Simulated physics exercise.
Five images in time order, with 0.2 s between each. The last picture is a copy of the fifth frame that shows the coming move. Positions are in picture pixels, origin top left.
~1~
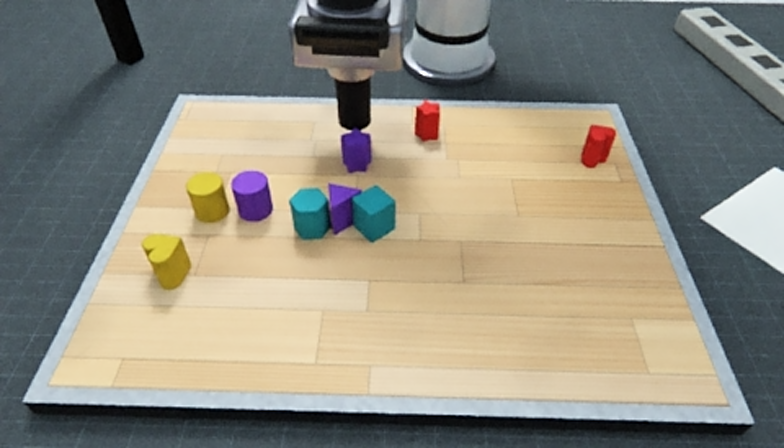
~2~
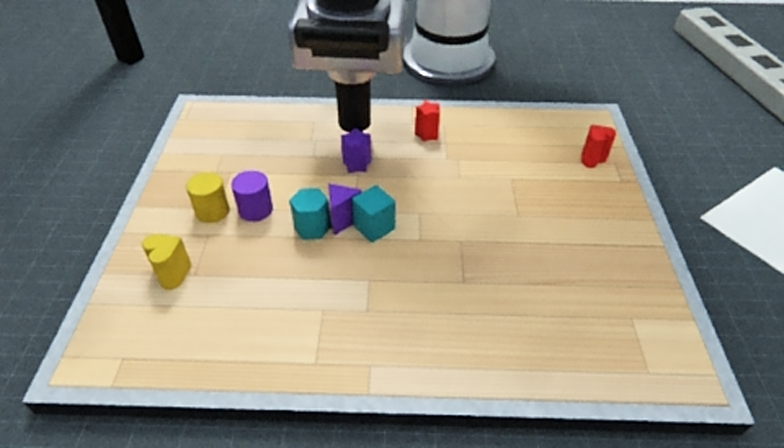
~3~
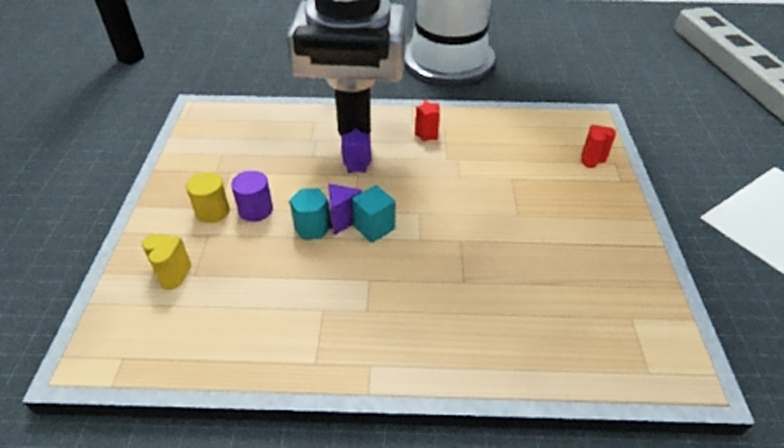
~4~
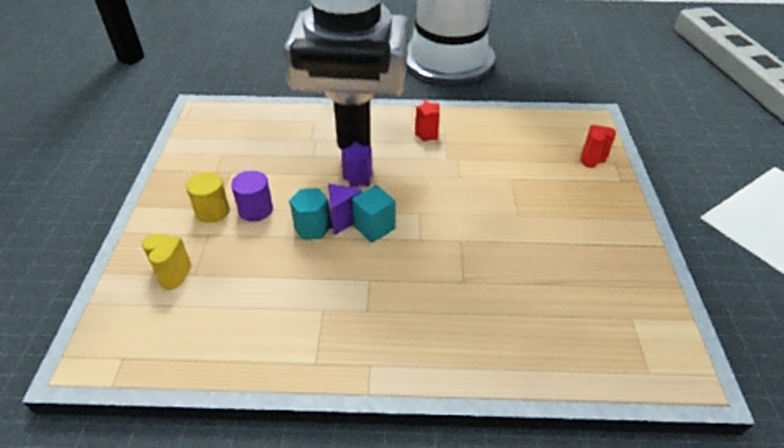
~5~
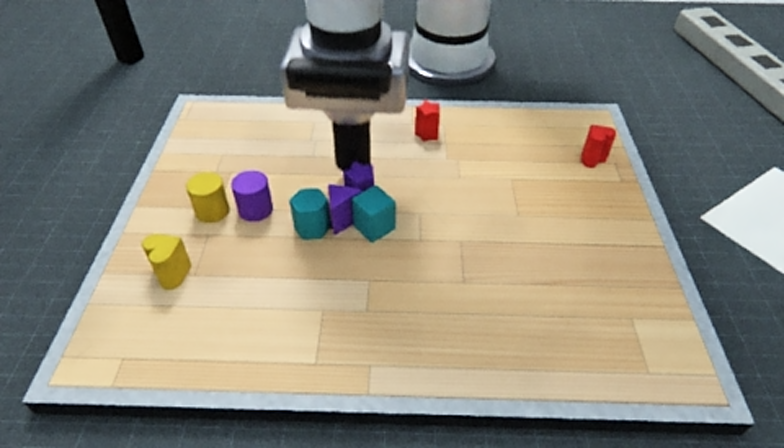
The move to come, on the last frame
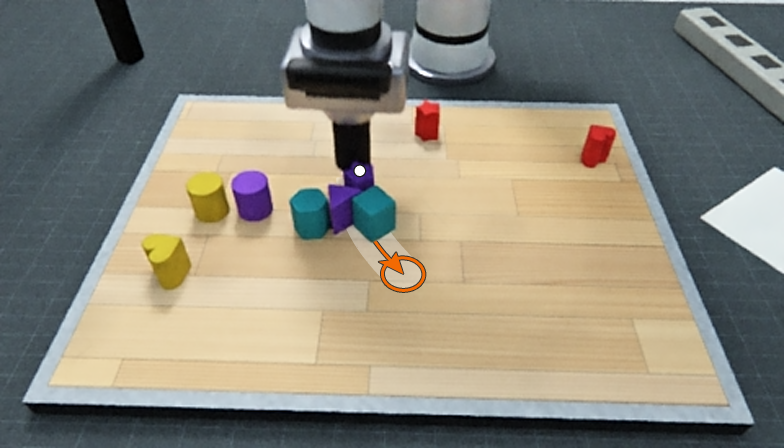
A robot arm with a black bar pushing a purple star block down the wooden board towards turquoise and purple blocks.
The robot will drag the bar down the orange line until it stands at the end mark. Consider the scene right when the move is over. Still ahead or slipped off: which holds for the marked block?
It remains before the bar.
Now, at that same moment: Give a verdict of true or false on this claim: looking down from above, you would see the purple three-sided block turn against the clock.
Answer: False.
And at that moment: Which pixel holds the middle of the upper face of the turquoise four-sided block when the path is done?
Somewhere near (456, 288).
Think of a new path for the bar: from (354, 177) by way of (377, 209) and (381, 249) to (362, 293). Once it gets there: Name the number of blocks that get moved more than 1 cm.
Count: 3 or more.
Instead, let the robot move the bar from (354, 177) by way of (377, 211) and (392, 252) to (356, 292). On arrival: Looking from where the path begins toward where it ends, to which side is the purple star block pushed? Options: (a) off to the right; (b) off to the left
b (off to the left)
Drawn move, from (354, 177) through (359, 208) and (375, 241) to (403, 274); the dot is on the purple star block.
The first path, step by step. One third of the way, bar at (358, 194); purple three-sided block at (342, 206), turned 55° clockwise; purple star block at (372, 201), turned 30° anticlockwise; turquoise four-sided block at (391, 221).
Two thirds of the way, bar at (375, 227); purple three-sided block at (338, 227); purple star block at (390, 236), turned 40° anticlockwise; turquoise four-sided block at (420, 251), turned 40° anticlockwise.
At the end, bar at (404, 260); turquoise six-sided block still; purple three-sided block at (338, 227), turned 125° clockwise; purple star block at (422, 271), turned 40° anticlockwise; turquoise four-sided block at (456, 288), turned 45° anticlockwise.
